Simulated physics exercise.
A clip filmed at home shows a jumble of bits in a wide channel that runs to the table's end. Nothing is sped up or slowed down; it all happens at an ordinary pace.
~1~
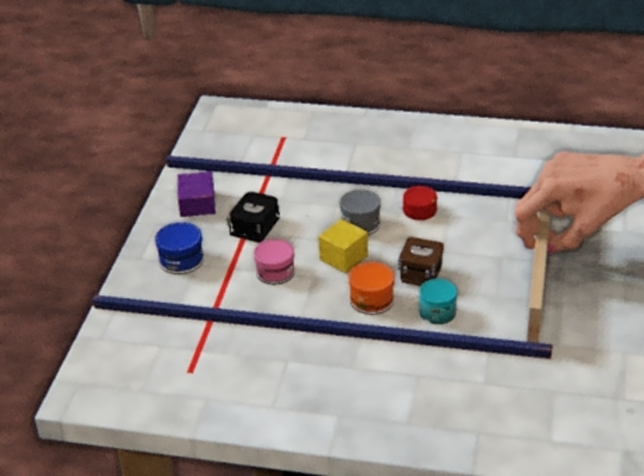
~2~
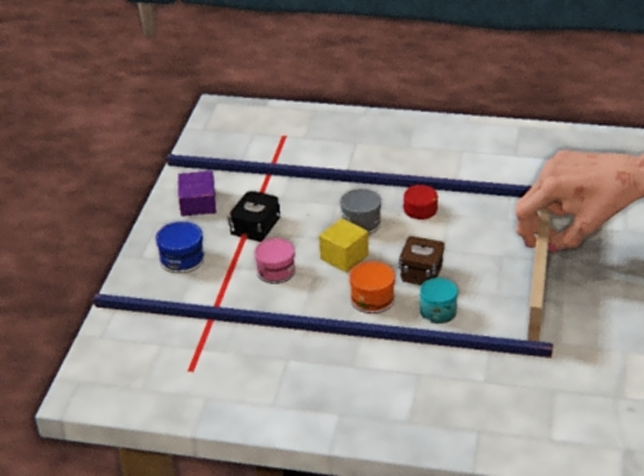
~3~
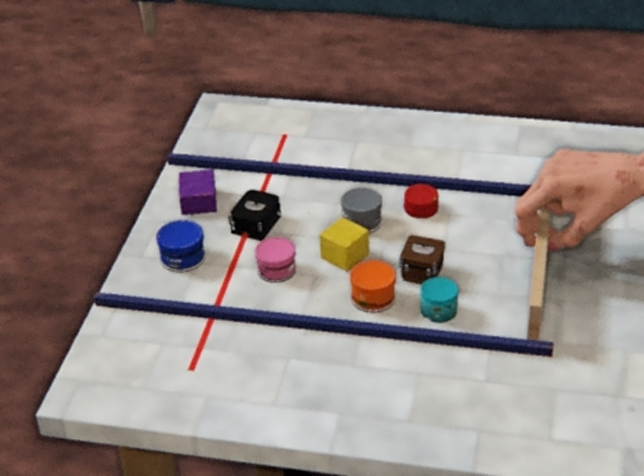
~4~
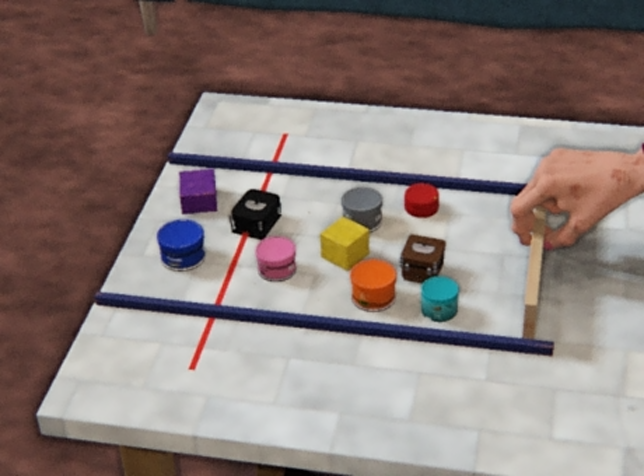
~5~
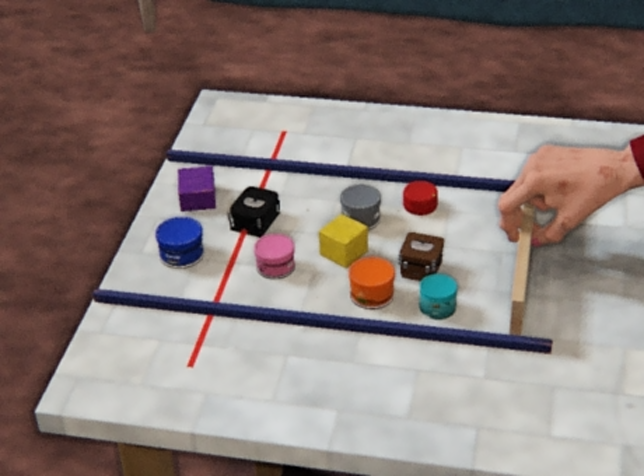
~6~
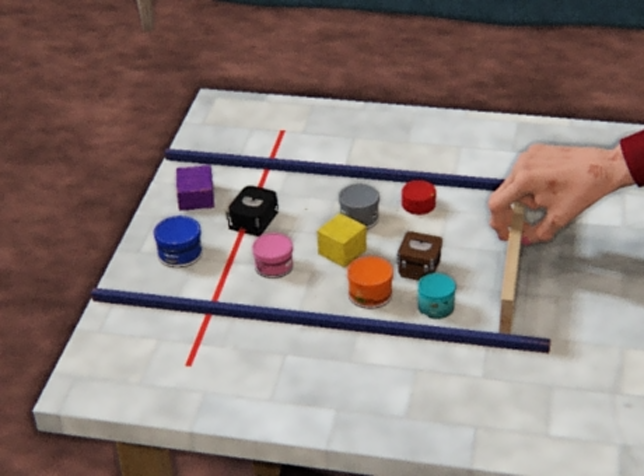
On a pale tabletop, a hand held a small wooden board upright between two dark rails, then slid it a little way left toward a scatter of colourful pots and blocks, which stayed put.
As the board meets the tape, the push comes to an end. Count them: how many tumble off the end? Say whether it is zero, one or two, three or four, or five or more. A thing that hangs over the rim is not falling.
Mind you, the pieces that take the plunge come to zero.
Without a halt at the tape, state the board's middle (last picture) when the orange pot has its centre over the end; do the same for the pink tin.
Around (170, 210) first and around (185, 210) second.
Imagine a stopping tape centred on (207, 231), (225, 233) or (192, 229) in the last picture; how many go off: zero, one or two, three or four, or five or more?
Place by place: One or two, then zero, then one to two.
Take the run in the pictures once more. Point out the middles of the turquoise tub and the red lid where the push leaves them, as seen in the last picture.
Final positions - turquoise tub around (198, 284), red lid around (245, 177).
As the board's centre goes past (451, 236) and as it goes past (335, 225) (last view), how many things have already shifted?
One spot: 1. Other spot: 7.
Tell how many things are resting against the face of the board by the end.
4 in contact.
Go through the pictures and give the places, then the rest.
The first frame shows purple block (196, 194); blue pot (180, 248); black case (254, 217); board (541, 251); tape (242, 241).
The second frame shows blue pot (181, 247); yellow block (344, 245).
The third frame shows black case (256, 215); red lid (421, 202).
The fourth frame shows purple block (198, 191); turquoise tub (440, 299).
The fifth frame shows blue pot (180, 243); board (525, 244).
The sixth frame shows purple block (195, 188); blue pot (179, 242); black case (253, 211); board (515, 242); tape (241, 234).
A little later, none off yet; purple block at rest near (195, 188); blue pot at rest near (179, 242); black case at rest near (253, 211).
Next, none off yet; purple block shifted a little near (187, 184); blue pot moving near (173, 242); black case shifted about its own width near (221, 199).
When it is over, the number that fall off is zero.
